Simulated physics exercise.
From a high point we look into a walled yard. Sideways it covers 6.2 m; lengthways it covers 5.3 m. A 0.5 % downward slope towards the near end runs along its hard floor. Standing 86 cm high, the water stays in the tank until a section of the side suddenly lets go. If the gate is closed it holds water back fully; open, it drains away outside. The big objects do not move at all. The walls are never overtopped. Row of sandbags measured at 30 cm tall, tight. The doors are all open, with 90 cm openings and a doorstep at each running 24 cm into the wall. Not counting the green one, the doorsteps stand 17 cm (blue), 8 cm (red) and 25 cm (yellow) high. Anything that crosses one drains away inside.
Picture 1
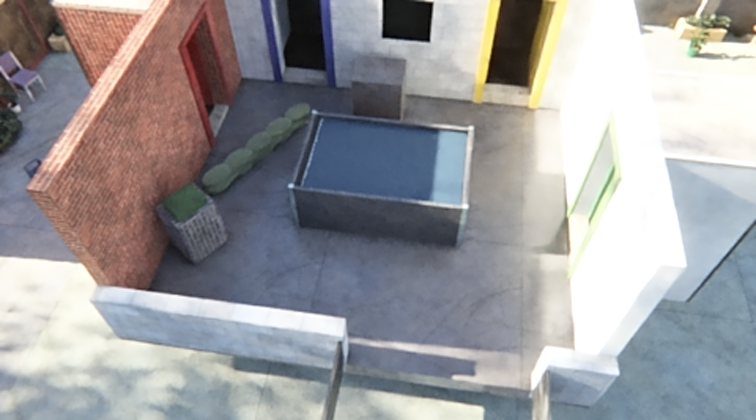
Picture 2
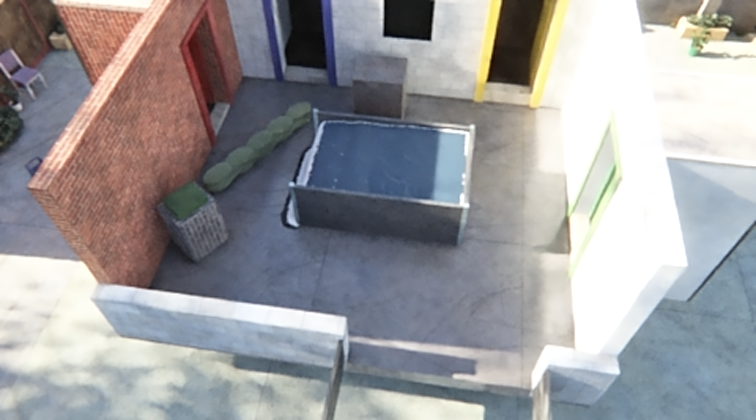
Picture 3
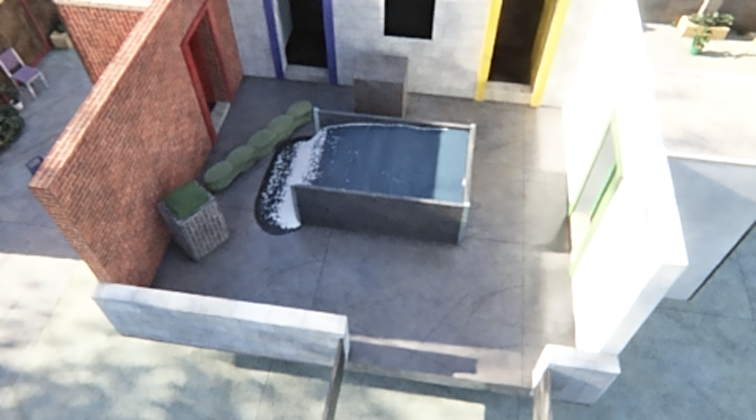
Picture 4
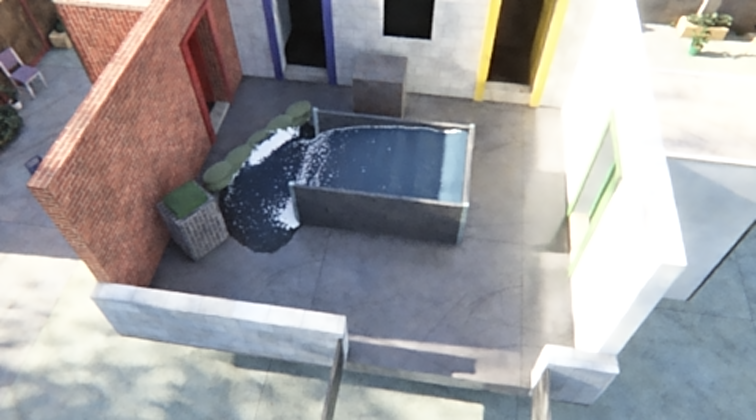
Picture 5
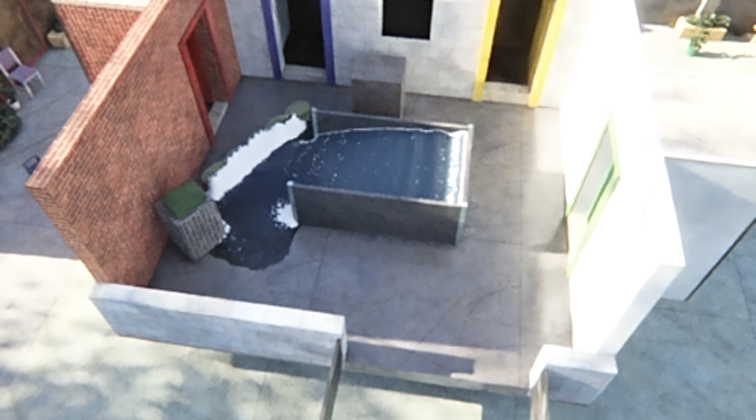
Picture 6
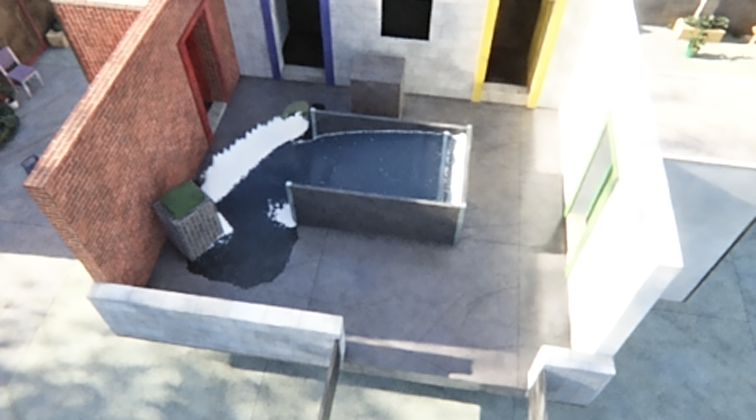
Water pouring from the left end of a tank in a walled yard, foaming against a green row and spreading around a planter-like block.
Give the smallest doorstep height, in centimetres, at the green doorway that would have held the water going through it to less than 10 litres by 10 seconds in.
The smallest height is about 9.5 cm.
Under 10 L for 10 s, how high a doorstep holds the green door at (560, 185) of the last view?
Roughly 13.5 cm, give or take.
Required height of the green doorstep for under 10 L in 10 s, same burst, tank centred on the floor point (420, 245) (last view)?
With that change, some 11.0 centimetres.
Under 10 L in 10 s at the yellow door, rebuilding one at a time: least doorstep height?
I'd raise yellow to close to 10.0 cm.
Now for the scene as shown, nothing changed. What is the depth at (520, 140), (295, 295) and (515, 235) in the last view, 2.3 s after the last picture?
I'd read roughly 0, 8 and 0 cm there.
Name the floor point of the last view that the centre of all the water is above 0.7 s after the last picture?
(318, 193) or so.
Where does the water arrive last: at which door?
Green.
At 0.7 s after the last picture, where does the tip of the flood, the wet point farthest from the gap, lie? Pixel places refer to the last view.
Pixel close to (134, 314).
Then, 0.7 s after the last picture water covers 30 % of the floor, deepest (63 cm) near (179, 214); it has not reached the green door.
Then, 2.3 s after the last picture water covers 60 % of the floor, deepest (42 cm) near (250, 78); it has not reached the green door.
Then, 9.3 s after the last picture water covers 95 % of the floor, deepest (14 cm) near (384, 99); 9 cm at the green door, 0 litres in over its 24 cm doorstep.
At the green door as built, the water peaked near 14 cm, 7.7 s after the last picture.
Run again over the same 10 s with other heights there, 24 litres in over 8 cm, 4 litres over 10.5 cm. The limit of 10 litres is kept from about 9.5 cm up.
